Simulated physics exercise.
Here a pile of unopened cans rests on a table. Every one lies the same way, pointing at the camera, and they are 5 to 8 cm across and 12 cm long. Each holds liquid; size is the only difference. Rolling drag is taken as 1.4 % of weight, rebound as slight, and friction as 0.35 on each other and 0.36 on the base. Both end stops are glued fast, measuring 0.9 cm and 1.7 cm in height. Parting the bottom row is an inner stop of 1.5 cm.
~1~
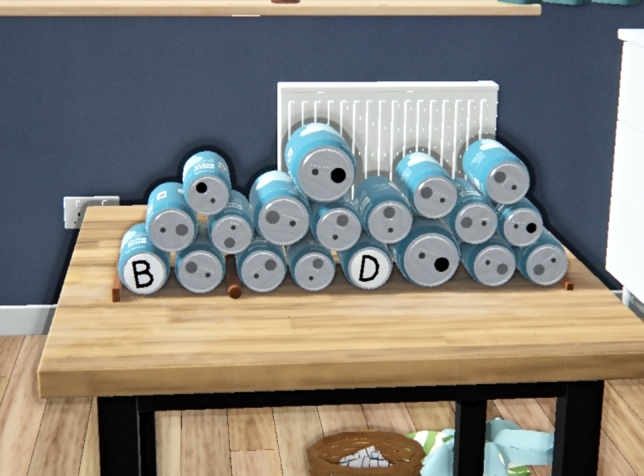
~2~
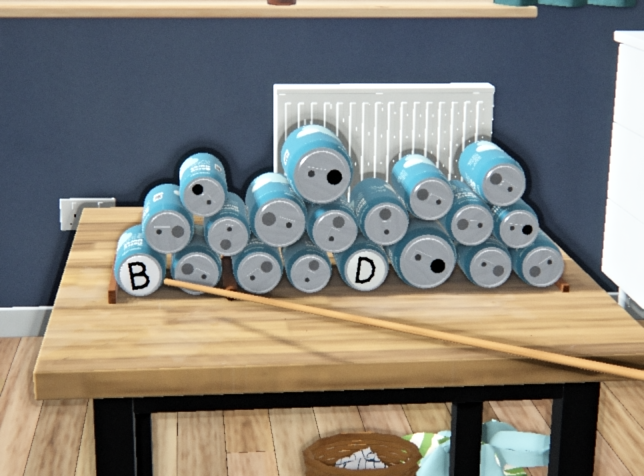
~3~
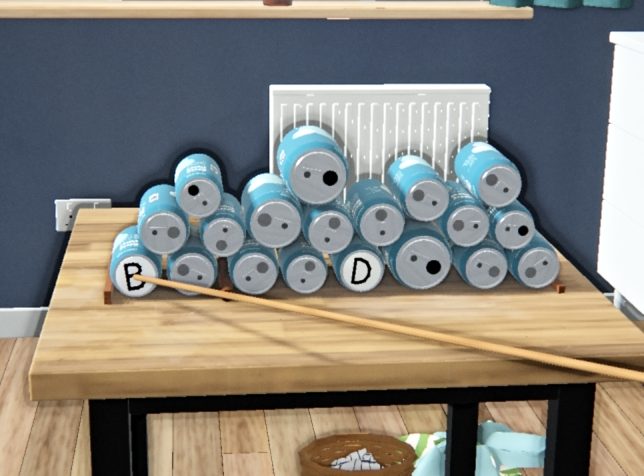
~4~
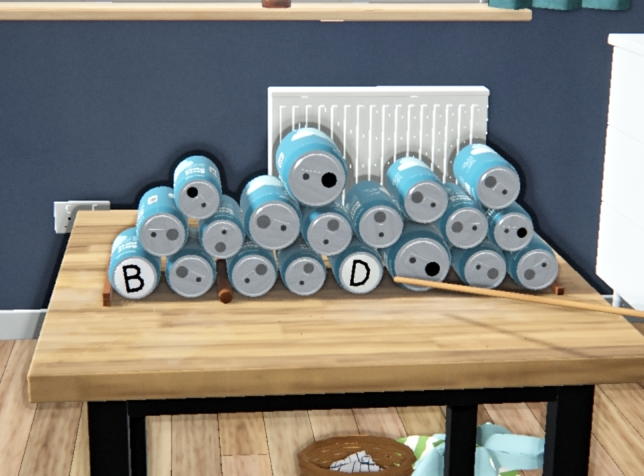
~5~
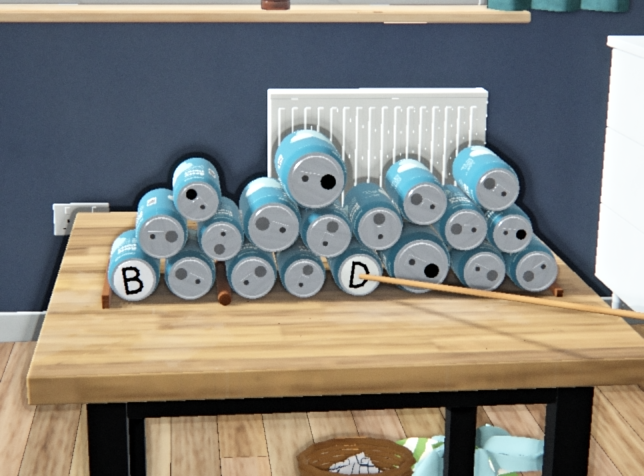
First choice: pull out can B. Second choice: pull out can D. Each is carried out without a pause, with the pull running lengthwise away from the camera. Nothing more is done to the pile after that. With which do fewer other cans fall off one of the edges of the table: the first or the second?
Second.
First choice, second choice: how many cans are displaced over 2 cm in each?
Well, the first one gives 2 and the second one gives 0.
First choice, 0.64 s in, 2 now displaced over 2 cm; not one off the edges of the table; the one last seen at (198, 202) 7 cm left and 3.2 cm down.
First choice, at rest by 1.3 s, 2 moved over 2 cm; 1 off the left edge of the table; the one last seen at (198, 202) fallen off to the left; top of the pile 18 cm high, from 18 cm.
Second choice, 0.56 s in, 0 now displaced over 2 cm; not one off the edges of the table; the one last seen at (316, 180) 0.5 cm right and 0.3 cm down.
Second choice, at rest by 1.0 s, 0 moved over 2 cm; not one off the edges of the table; the one last seen at (316, 180) 1.3 cm right and 0.9 cm down; top of the pile 17 cm high, from 18 cm.
